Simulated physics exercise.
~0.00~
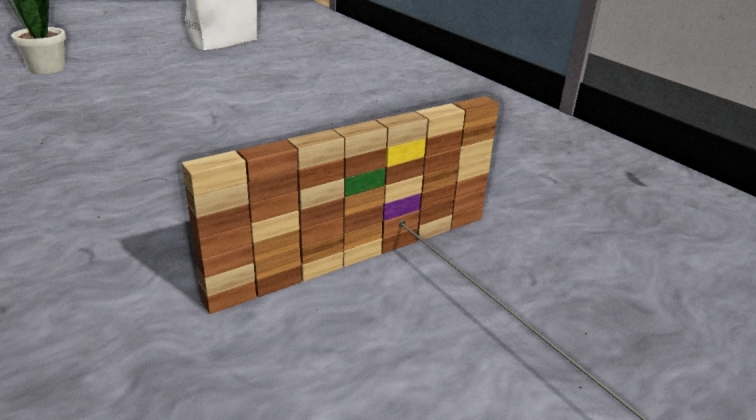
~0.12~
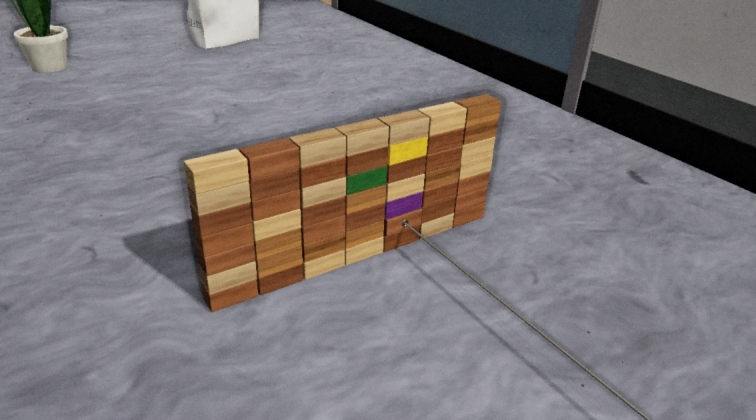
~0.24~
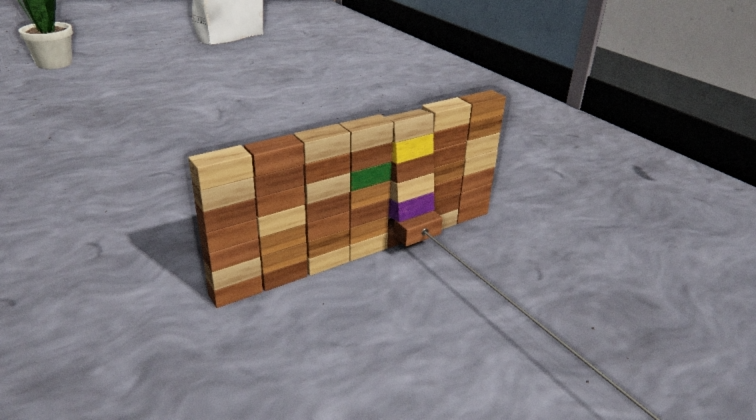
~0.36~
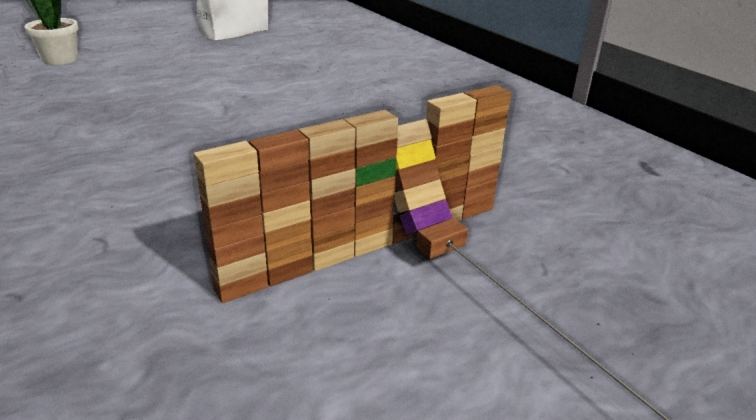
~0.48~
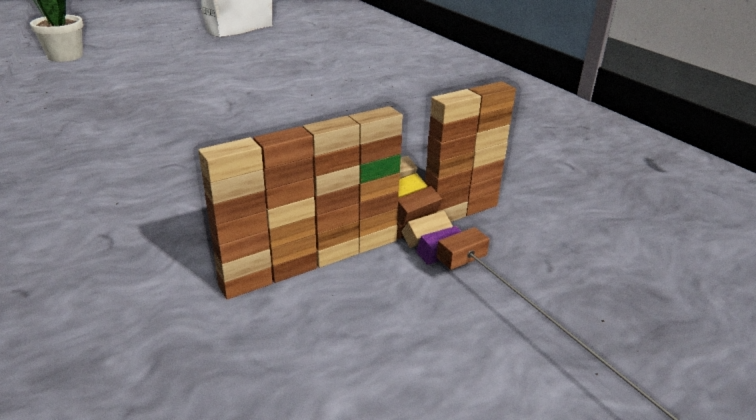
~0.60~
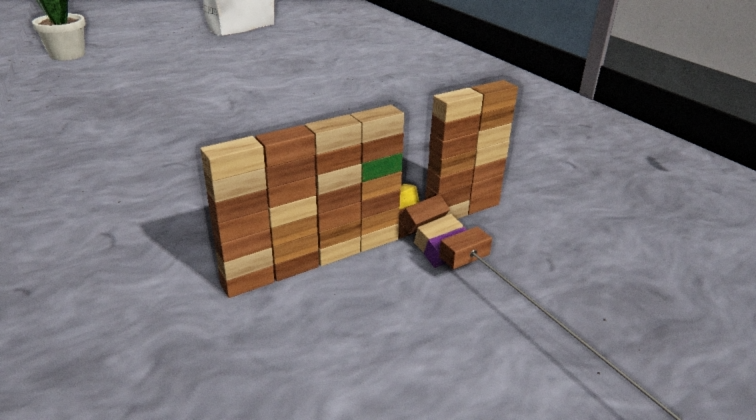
At the start, a low wall of light and dark wooden blocks stands on a grey floor, with green, yellow and purple blocks among them and a thin rod touching a brown block beneath the purple one. The rod draws that brown block out toward the lower right. The column above tilts as its base slides away, and the purple block tips over. The column then crumples into the gap, carrying the yellow block down. Finally, the fallen blocks lie heaped behind the pulled one, while the green block and the columns on either side remain standing.
